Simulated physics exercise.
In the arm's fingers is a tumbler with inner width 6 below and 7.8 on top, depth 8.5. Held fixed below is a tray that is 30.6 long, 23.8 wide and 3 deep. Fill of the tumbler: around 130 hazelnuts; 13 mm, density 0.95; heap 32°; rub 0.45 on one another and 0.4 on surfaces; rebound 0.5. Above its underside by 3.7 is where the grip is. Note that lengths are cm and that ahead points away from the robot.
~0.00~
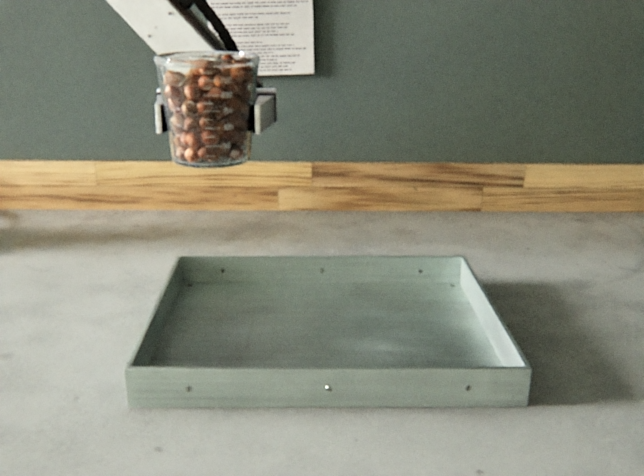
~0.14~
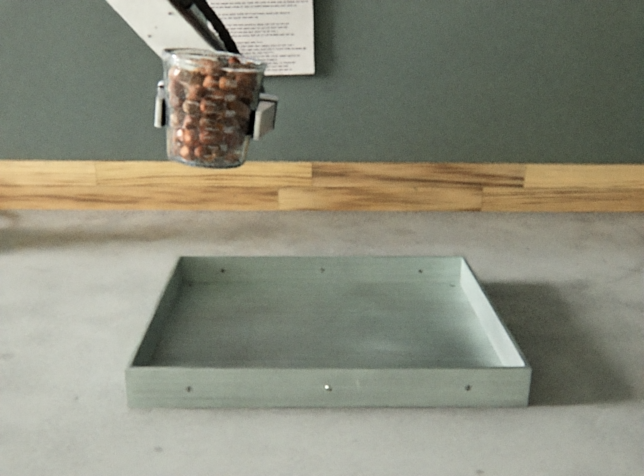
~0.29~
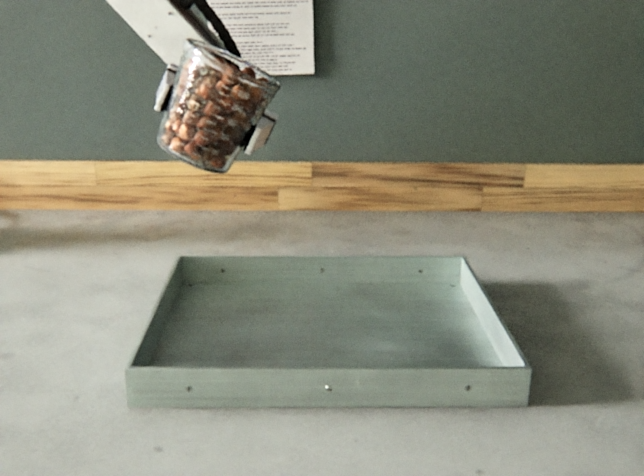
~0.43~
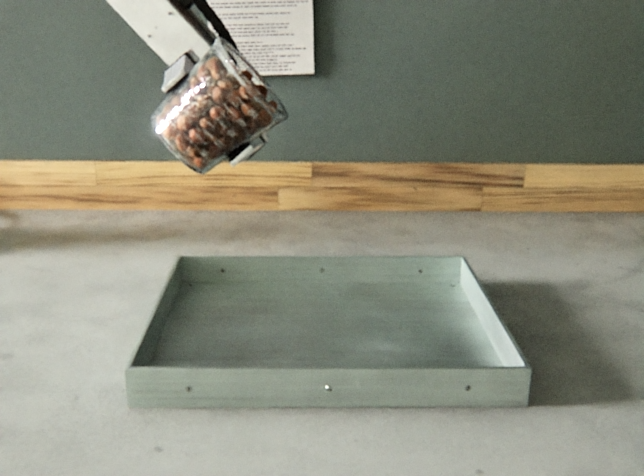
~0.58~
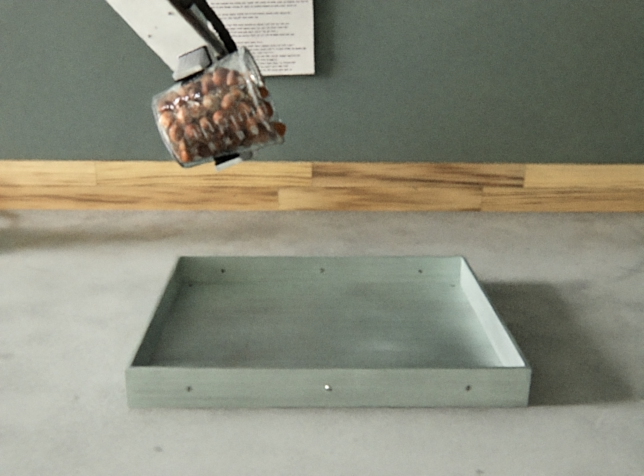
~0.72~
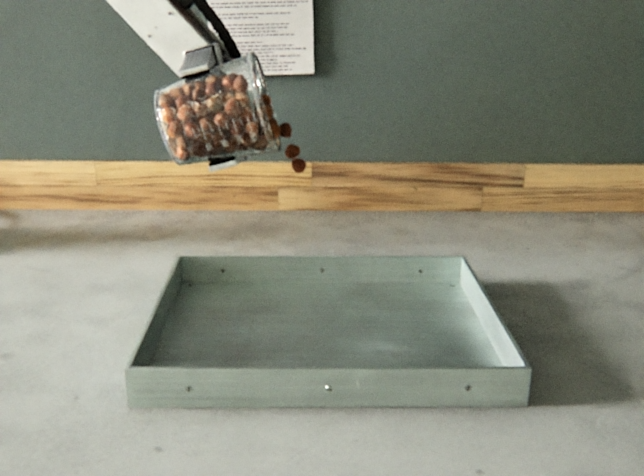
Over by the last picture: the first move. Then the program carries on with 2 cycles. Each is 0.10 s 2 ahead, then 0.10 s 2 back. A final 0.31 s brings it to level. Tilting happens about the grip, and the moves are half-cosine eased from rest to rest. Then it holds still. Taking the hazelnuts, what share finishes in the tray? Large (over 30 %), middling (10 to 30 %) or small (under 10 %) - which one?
Large.
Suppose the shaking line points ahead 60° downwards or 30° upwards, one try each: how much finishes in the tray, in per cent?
First try some 20 %, second try some 45 %.
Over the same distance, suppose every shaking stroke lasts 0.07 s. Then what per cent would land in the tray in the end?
I'd expect close to 55 in a hundred.
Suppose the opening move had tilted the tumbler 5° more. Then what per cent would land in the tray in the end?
Roughly 55 in a hundred.
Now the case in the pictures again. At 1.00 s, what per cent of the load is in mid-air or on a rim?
About 16 per cent.
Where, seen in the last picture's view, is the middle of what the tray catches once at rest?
I'd put it at roughly (380, 325).
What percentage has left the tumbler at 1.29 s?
I'd put it at some 50 percent.
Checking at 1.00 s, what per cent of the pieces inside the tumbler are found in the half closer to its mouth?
Mouth half share: Roughly 50 %.
After 1.00 s, tilted 75° forward, highest piece 22 above the table; 92 in the tumbler, 14 in the tray, 20 in flight or on a rim.
After 1.29 s, tilted 33° forward, highest piece 24 above the table; 66 in the tumbler, 55 in the tray, 5 in flight or on a rim.
After 1.63 s, level, highest piece 22 above the table; 66 in the tumbler, 60 in the tray.
After 2.68 s, level, highest piece 22 above the table; 66 in the tumbler, 60 in the tray.
In the end, 66 in the tumbler, 60 in the tray. That is 48 % in the tray.
